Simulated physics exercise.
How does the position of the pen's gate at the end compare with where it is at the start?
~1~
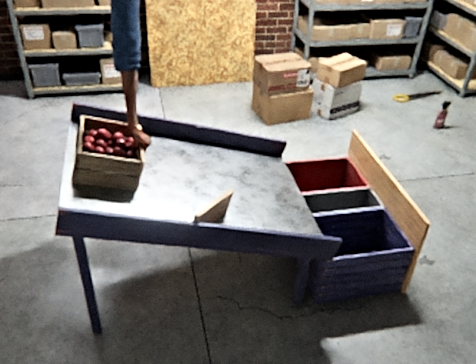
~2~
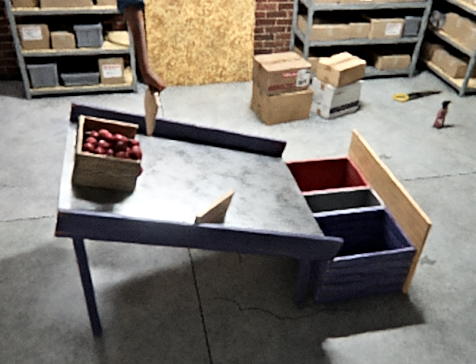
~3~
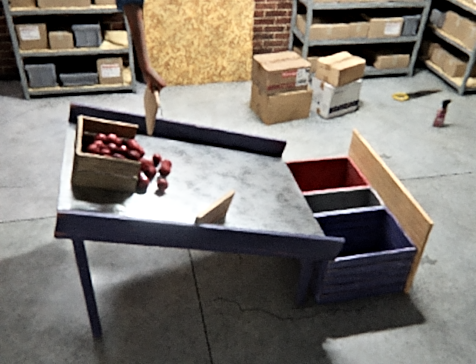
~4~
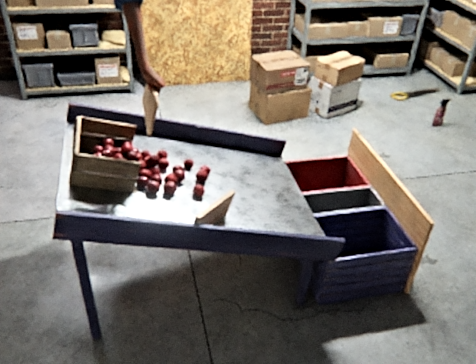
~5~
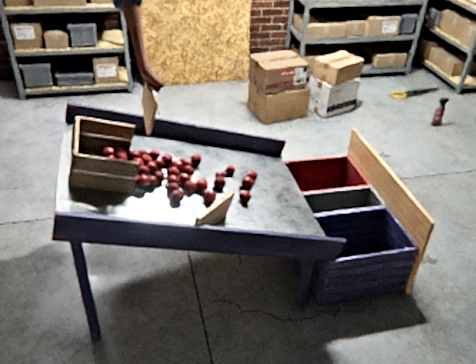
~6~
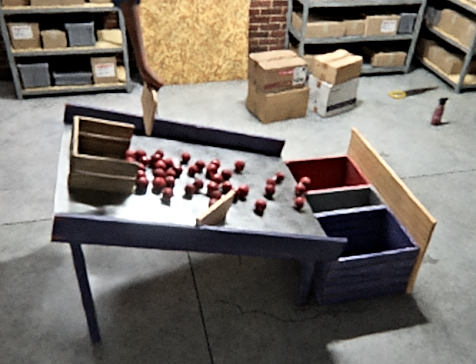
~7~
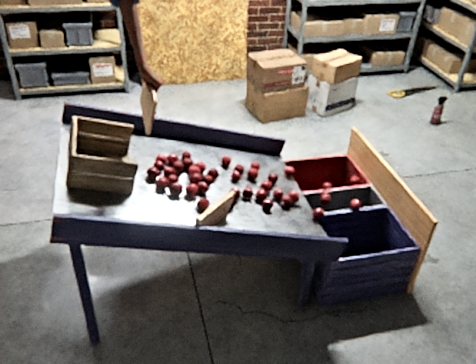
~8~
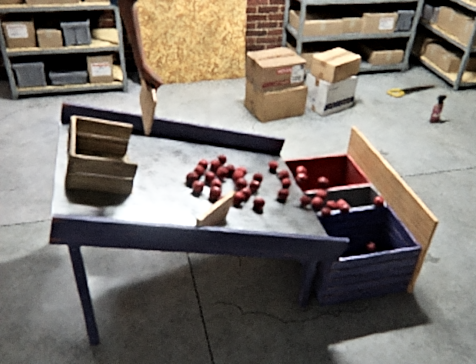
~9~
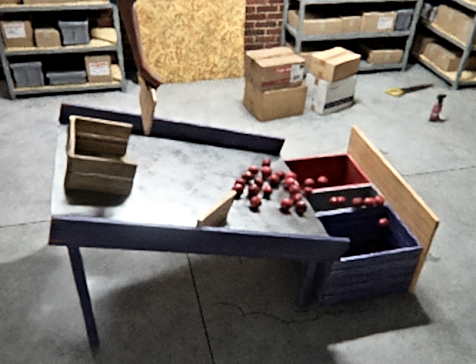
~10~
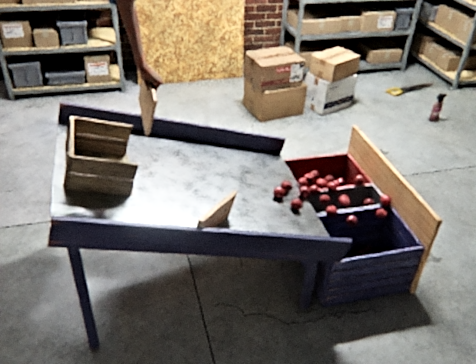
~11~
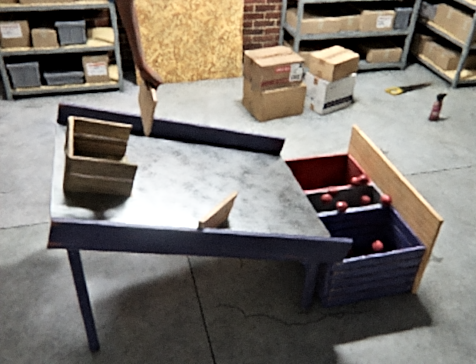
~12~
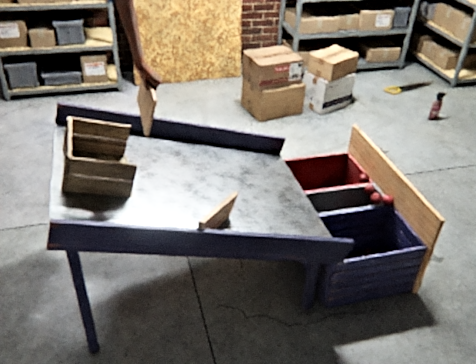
At the start the gate is down at the open side of the wooden pen, holding the apples in. By the end it is held higher up, clear of the pen, above the far side of the table.
Red apples sit in a wooden pen at the upper left of a sloping grey table with dark blue edges, seen from above in a storeroom with shelves and cardboard boxes. A hand lifts the pen's wooden gate and holds it clear above the table's far side. The apples spill out and spread down the slope to the right, passing a small angled board. They drop off the low end towards a red tote, a grey tote and a blue bin, backed by a wooden board. Finally the pen and slope are empty, with a few apples still visible by the backboard.
